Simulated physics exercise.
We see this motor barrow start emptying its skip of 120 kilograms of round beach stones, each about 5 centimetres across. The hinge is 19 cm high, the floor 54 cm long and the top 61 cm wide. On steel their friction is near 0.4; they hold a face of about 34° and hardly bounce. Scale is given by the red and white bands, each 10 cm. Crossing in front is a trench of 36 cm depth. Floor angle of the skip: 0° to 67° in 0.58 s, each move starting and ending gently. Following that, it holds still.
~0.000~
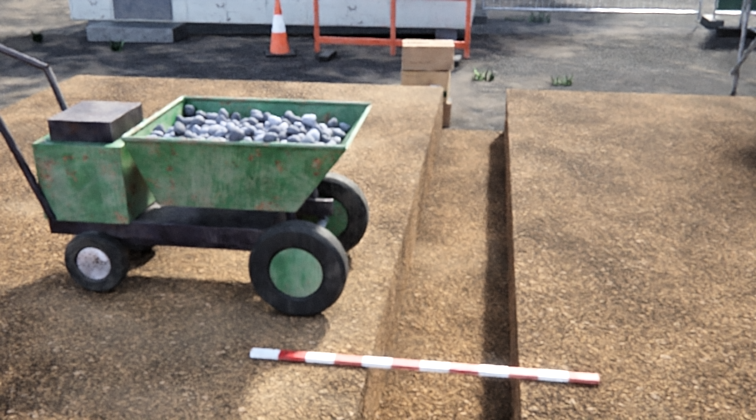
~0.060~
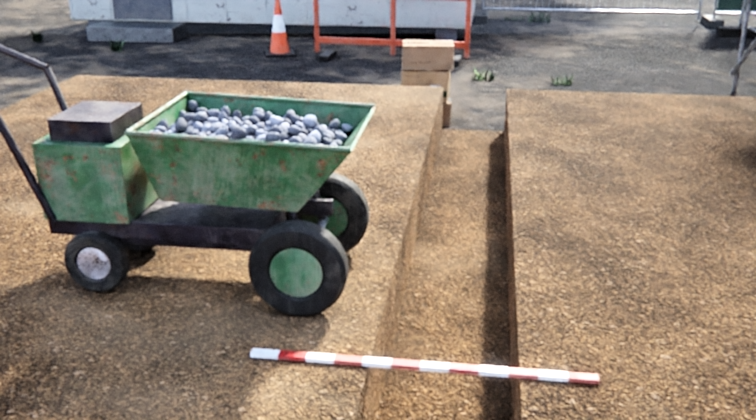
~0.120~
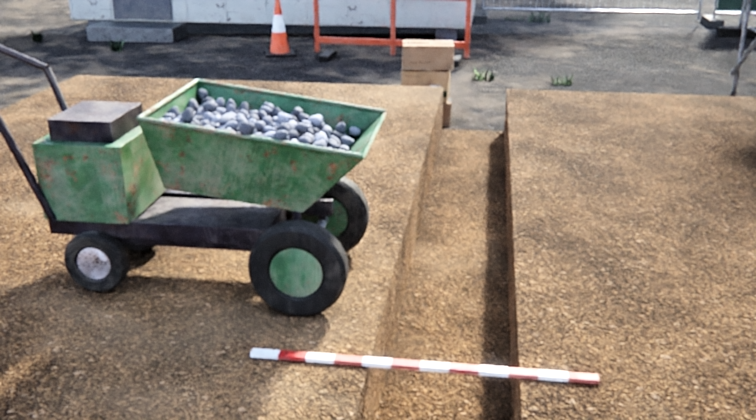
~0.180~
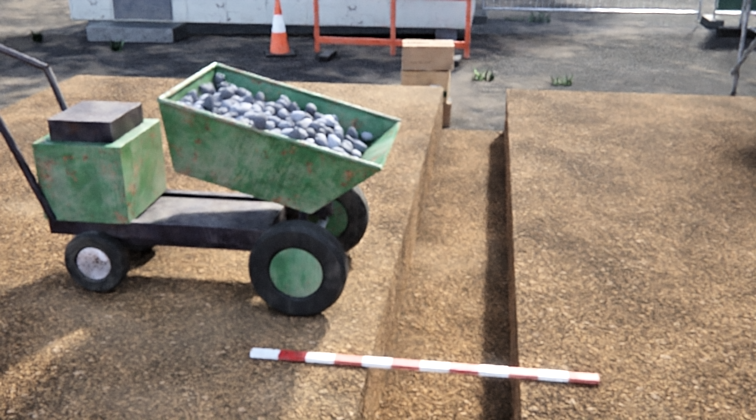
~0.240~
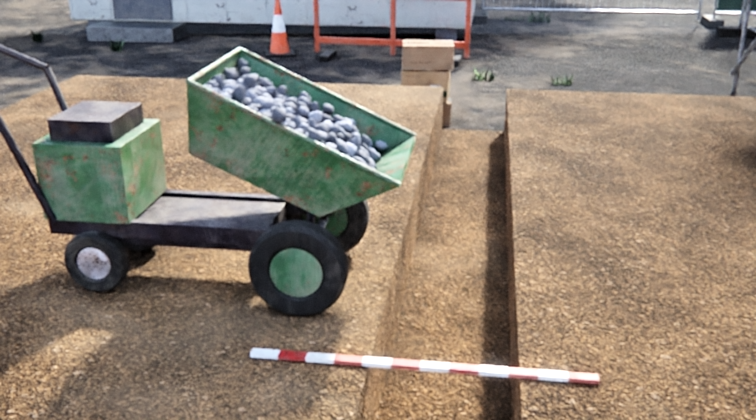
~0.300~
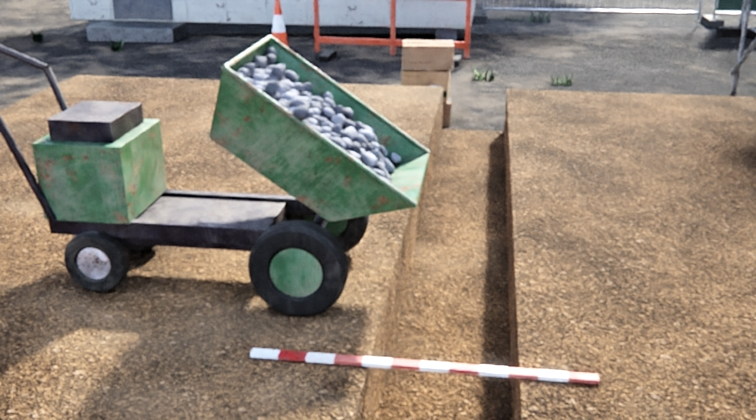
A green skip full of grey stones on a small wheeled dumper tilted up steadily, its left end rising and its lip leaning right toward a trench, while the wheels stayed still.
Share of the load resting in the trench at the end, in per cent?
65 per cent.
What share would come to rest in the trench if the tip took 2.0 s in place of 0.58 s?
Then roughly 90 percent.
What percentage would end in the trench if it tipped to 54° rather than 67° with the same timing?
In that case near 45 per cent.
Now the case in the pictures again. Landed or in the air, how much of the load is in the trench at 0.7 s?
Some 25 per cent.
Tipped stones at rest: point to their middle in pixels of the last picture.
(495, 349).
After 0.4 s the floor is at 56°; 100 % in the skip; the foremost stones are at (422, 221).
After 0.7 s the floor is at 67°; 76 % in the skip, 23 % in the trench, 1 % past the trench; the foremost stones are at (525, 286).
After 1.0 s the floor is at 67°; 18 % in the skip, 47 % in the trench, 35 % past the trench; the foremost stones are at (716, 298).
After 3.0 s the floor is at 67°; 0 % in the skip, 65 % in the trench, 35 % past the trench; the foremost stones are past the picture's edge.
